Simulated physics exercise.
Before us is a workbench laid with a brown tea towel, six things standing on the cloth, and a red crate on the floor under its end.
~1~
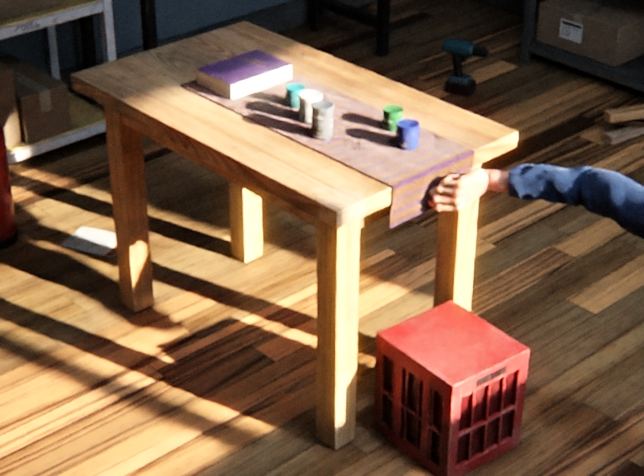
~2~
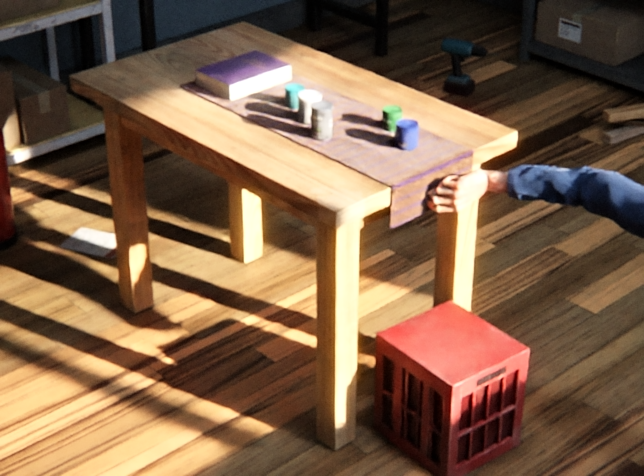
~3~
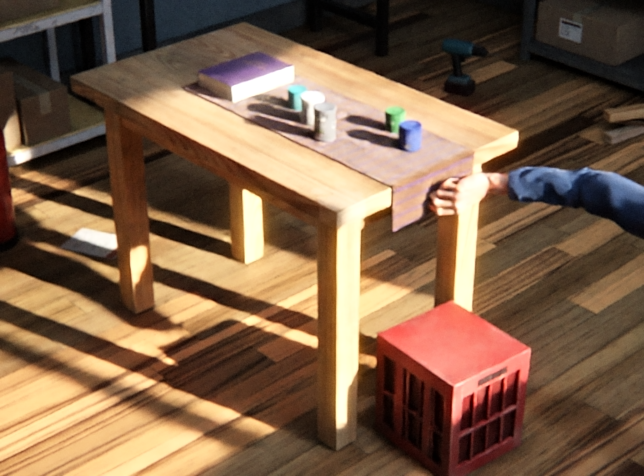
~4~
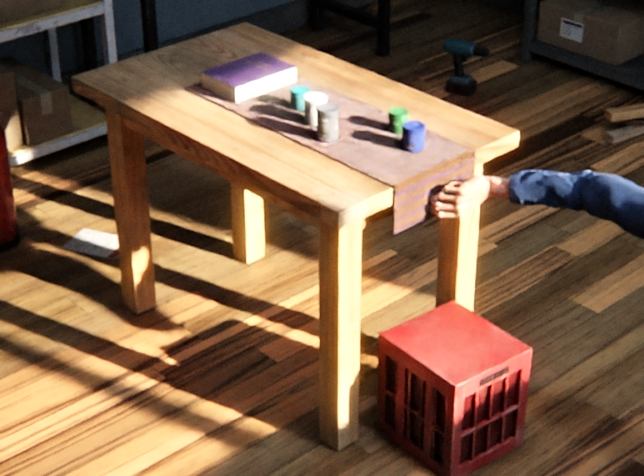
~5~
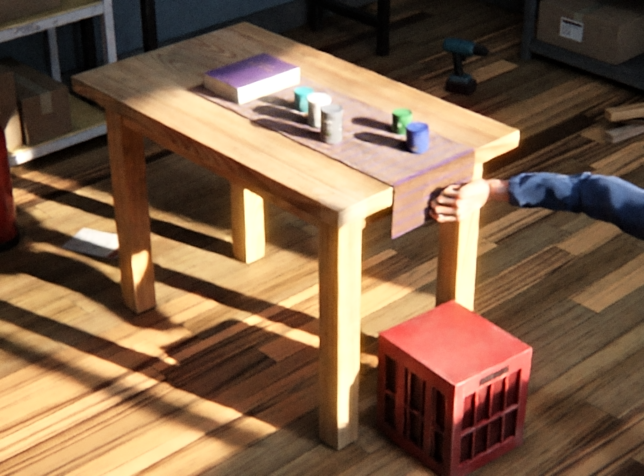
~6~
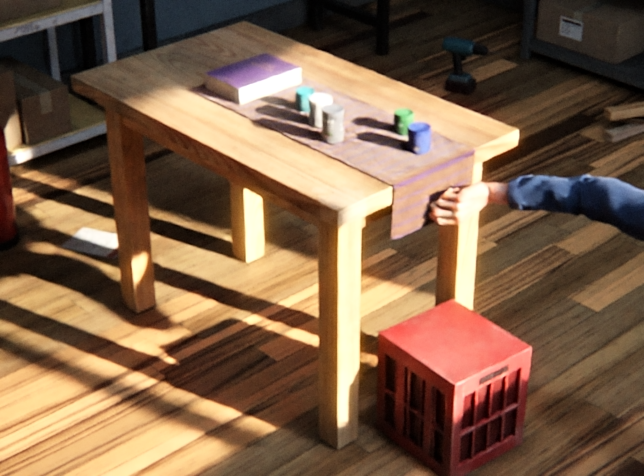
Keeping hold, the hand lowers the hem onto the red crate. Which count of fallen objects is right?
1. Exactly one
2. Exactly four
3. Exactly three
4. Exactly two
(3) Exactly three.
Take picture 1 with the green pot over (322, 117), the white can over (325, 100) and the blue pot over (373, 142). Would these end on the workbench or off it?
In the end the green pot rides it out, while the white can rides it out and the blue pot gets dislodged.
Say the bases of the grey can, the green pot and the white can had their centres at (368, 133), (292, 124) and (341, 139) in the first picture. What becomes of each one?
The grey can? It tips off. The green pot stays where it is, and the white can tips off.
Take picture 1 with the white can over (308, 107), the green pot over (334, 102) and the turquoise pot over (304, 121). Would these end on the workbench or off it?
Record - white can retained; green pot retained; turquoise pot retained.
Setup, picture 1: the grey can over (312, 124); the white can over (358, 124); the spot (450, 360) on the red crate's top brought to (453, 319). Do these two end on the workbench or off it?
In the end the grey can is still on top and the white can is still on top.
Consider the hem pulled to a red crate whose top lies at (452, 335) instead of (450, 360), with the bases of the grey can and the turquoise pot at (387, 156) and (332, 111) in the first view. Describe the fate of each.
Well, the grey can is dislodged, and the turquoise pot is safe.
Soon after, hem near (432, 296); blue pot and green pot gone.
After that, hem on the crate; blue pot, green pot and grey can gone.
In the end, hem on the crate; blue pot, green pot and grey can gone. It carries off three.
